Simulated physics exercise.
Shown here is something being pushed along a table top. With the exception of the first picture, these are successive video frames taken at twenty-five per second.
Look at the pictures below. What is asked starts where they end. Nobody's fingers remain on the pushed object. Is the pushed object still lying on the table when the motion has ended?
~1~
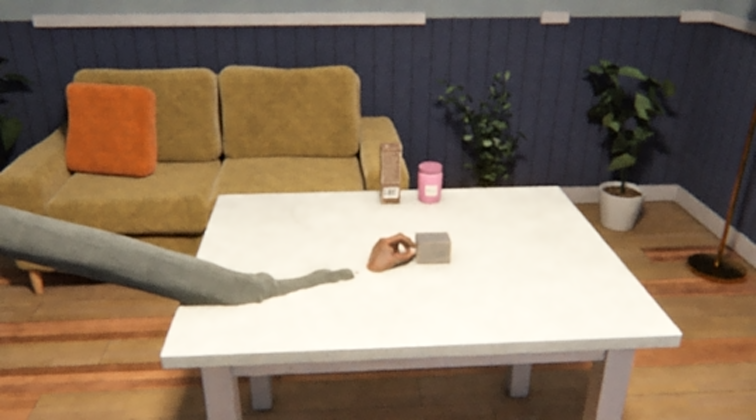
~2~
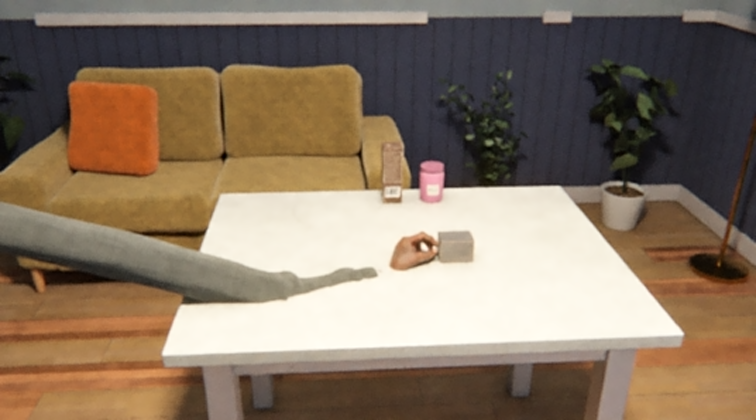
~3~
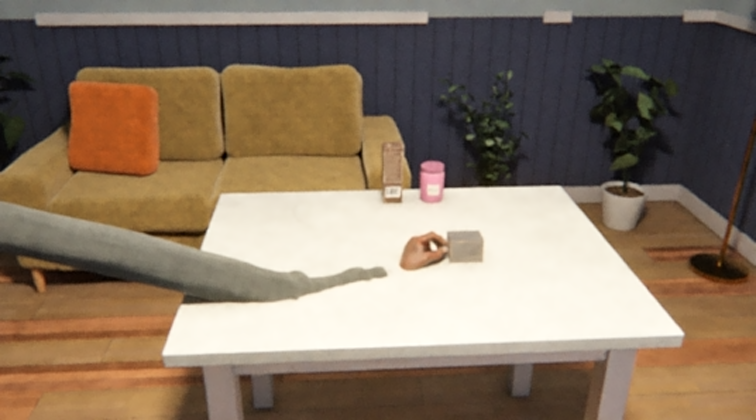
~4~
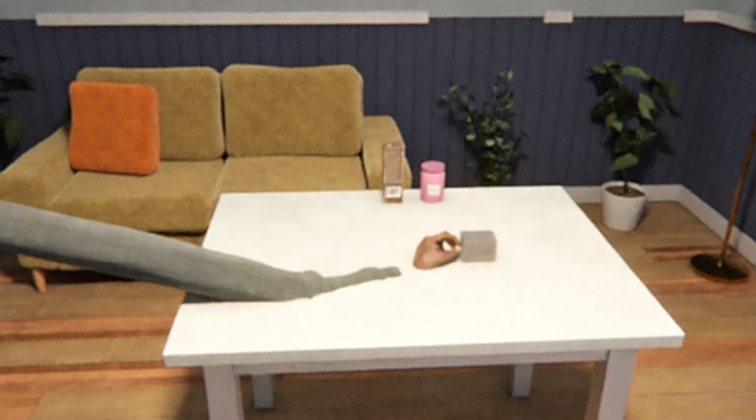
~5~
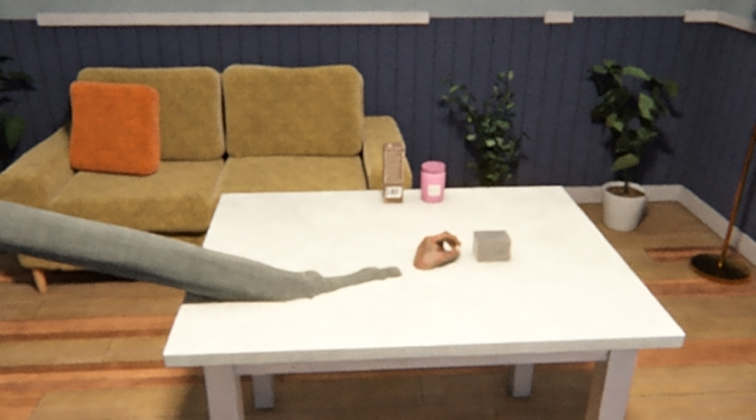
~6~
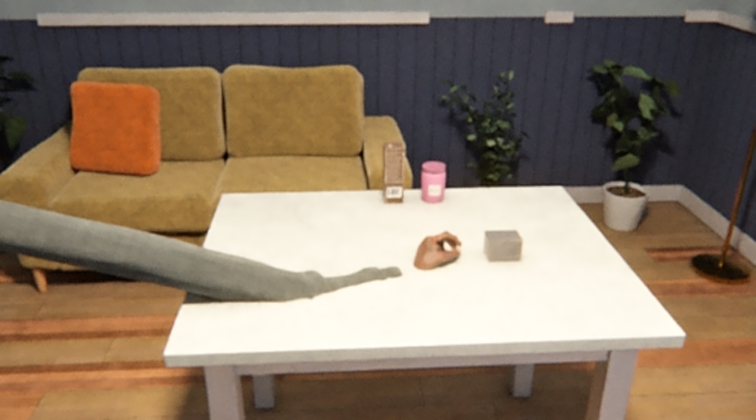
Yes, it is still up there.
Then, 0.24 s past the last view, grey block displaced about its own width near (520, 245).
Then, 0.48 s past the last view, grey block resting near (520, 245).
Finally, moved from the start, grey block. Final places as the last picture's camera would see them, grey block near (520, 245).
